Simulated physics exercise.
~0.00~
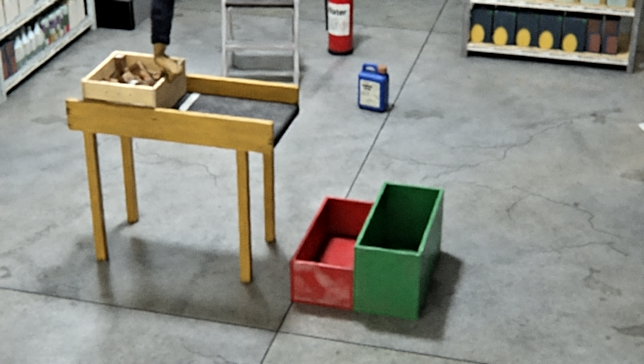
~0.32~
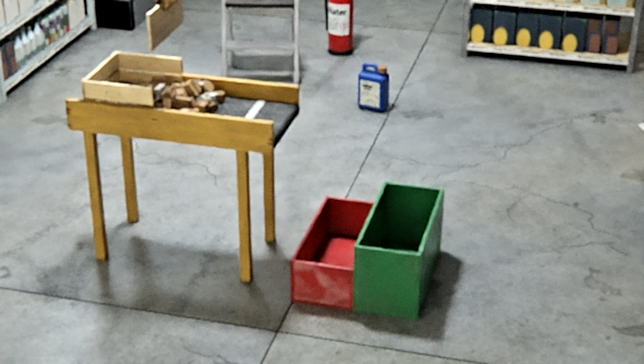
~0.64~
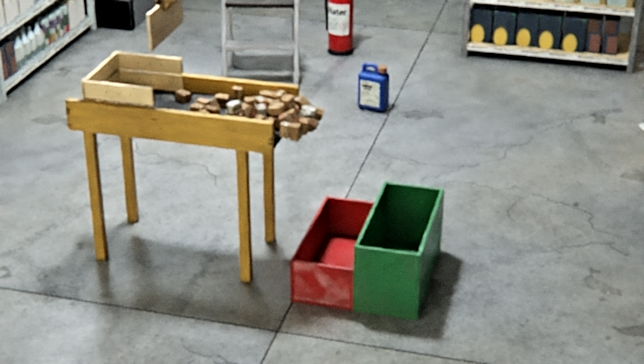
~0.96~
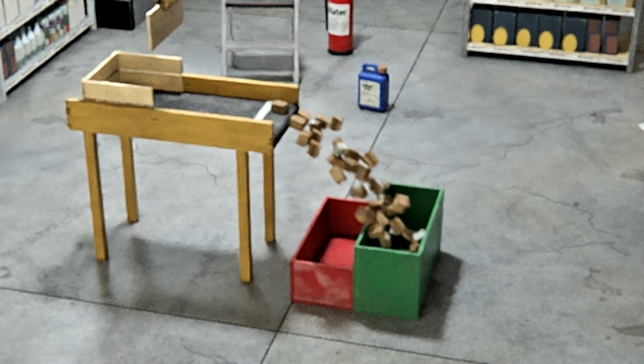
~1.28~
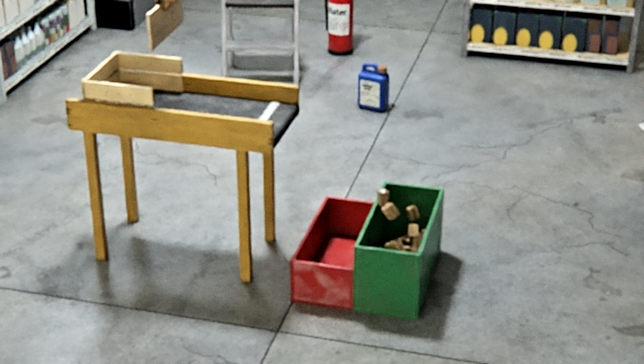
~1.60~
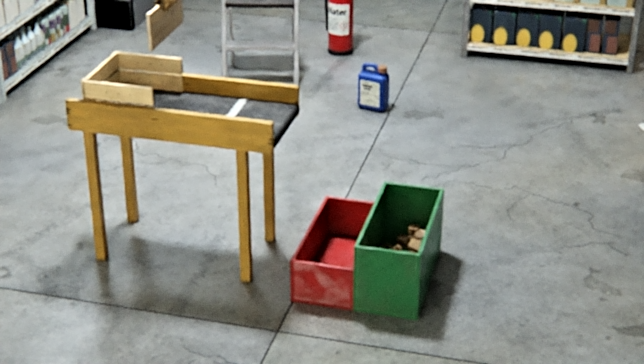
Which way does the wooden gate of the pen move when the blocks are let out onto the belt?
The gate moves up, ending above the pen and leaving its right side open for the blocks.
